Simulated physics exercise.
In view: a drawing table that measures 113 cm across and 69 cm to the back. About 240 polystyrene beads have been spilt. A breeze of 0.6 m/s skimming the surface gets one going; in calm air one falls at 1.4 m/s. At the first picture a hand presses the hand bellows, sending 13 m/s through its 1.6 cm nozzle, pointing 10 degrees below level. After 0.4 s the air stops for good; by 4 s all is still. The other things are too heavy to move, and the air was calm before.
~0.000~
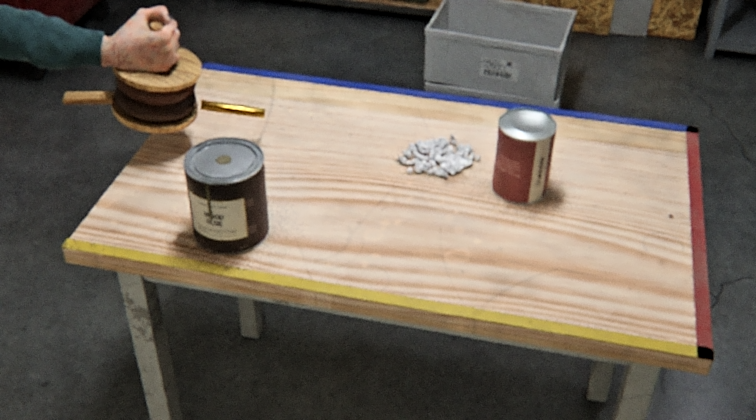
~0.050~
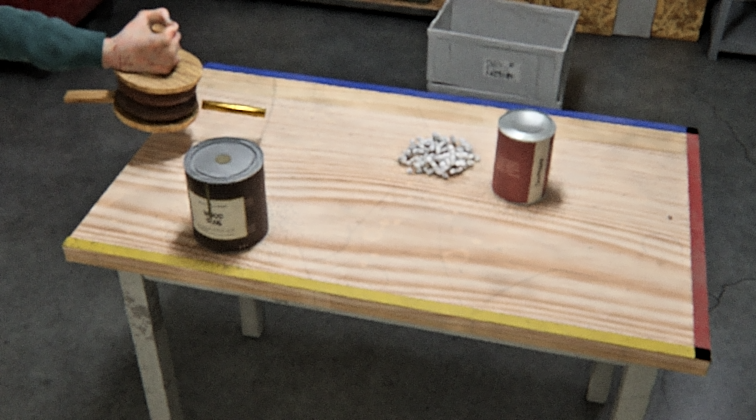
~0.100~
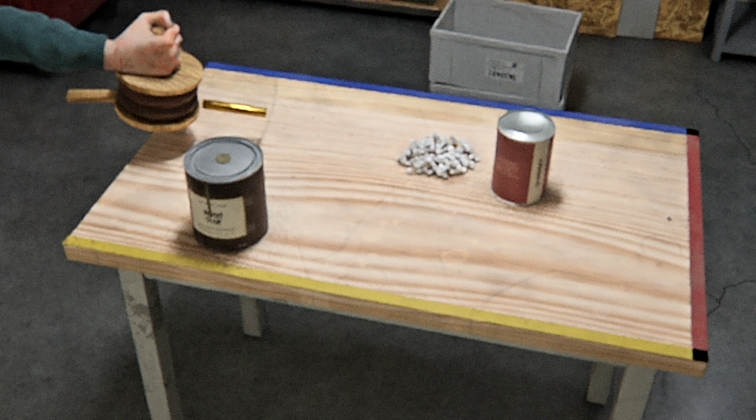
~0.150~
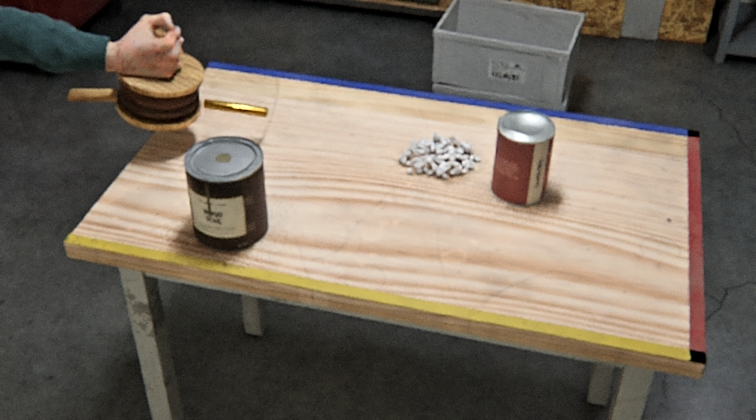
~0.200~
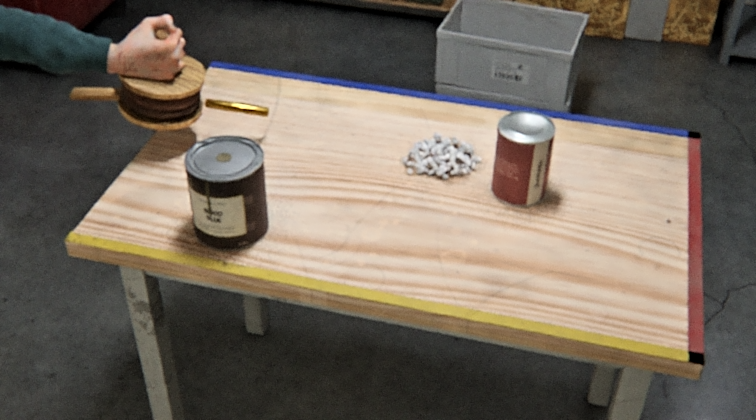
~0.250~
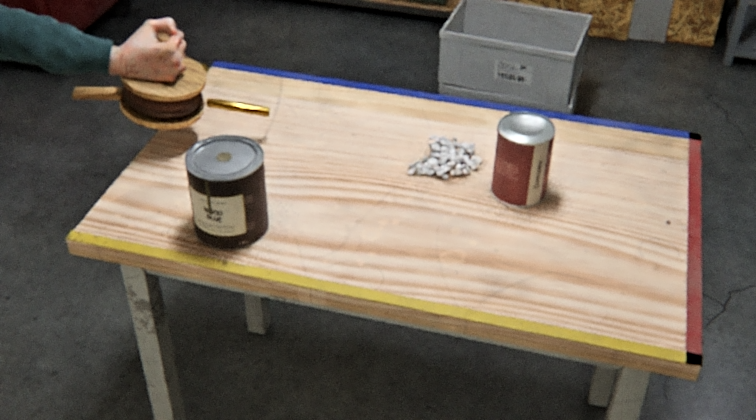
A pale wooden table edged with blue, yellow and red strips stands on a dark concrete floor, seen from above at an angle. A hand in a green sleeve presses round wooden bellows with a brass nozzle at the left, near a dark tin, while white beads lie beside a red tin and a grey bin stands behind. The bead pile stays put, then shifts slightly right as the view drifts very slightly.
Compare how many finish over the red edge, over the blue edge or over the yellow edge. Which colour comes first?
It is red that takes the most.
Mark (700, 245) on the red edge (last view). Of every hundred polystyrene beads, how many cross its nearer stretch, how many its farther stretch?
About 0 % nearer and 40 % farther.
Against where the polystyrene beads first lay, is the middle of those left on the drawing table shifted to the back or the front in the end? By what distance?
To the front, by about 5 cm.
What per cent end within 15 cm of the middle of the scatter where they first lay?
Near 30 %.
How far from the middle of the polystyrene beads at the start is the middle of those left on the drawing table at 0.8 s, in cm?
About 35 cm.
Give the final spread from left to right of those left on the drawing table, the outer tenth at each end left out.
About 30 cm.
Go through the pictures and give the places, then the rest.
In the first picture, the middle of the polystyrene beads is near (439, 157), none has stirred yet and the mouth of the hand bellows is at (265, 114).
In the second picture, the middle of the polystyrene beads is near (439, 158), none has stirred yet, the blue edge is centred on (440, 94), the yellow edge is centred on (365, 300) and the red edge is centred on (704, 228).
In the third picture, the middle of the polystyrene beads is near (439, 159), none has stirred yet, the top of a tin is at (527, 125) and the top of a tin is at (223, 158).
In the fourth picture, the middle of the polystyrene beads is near (439, 159) and none has stirred yet.
In the fifth picture, the middle of the polystyrene beads is near (440, 159) and about 1 % have left their places.
In the sixth picture, the middle of the polystyrene beads is near (444, 160), the farthest in sight from the hand bellows is at (479, 161) and about 20 % have left their places.
After 0.8 s the count stands so, 1 % are over the blue edge, 0 % over the yellow edge and 0 % over the red edge; the middle of those left on the top is near (606, 187).
After 1.3 s the count stands so, 1 % are over the blue edge, 0 % over the yellow edge and 41 % over the red edge; the middle of those left on the top is near (496, 180).
After 2.2 s the count stands so, 1 % are over the blue edge, 0 % over the yellow edge and 45 % over the red edge; the middle of those left on the top is near (489, 179).
After 4.0 s, at the end, 1 % are over the blue edge, 0 % over the yellow edge and 45 % over the red edge; the middle of those left on the top is near (489, 179).
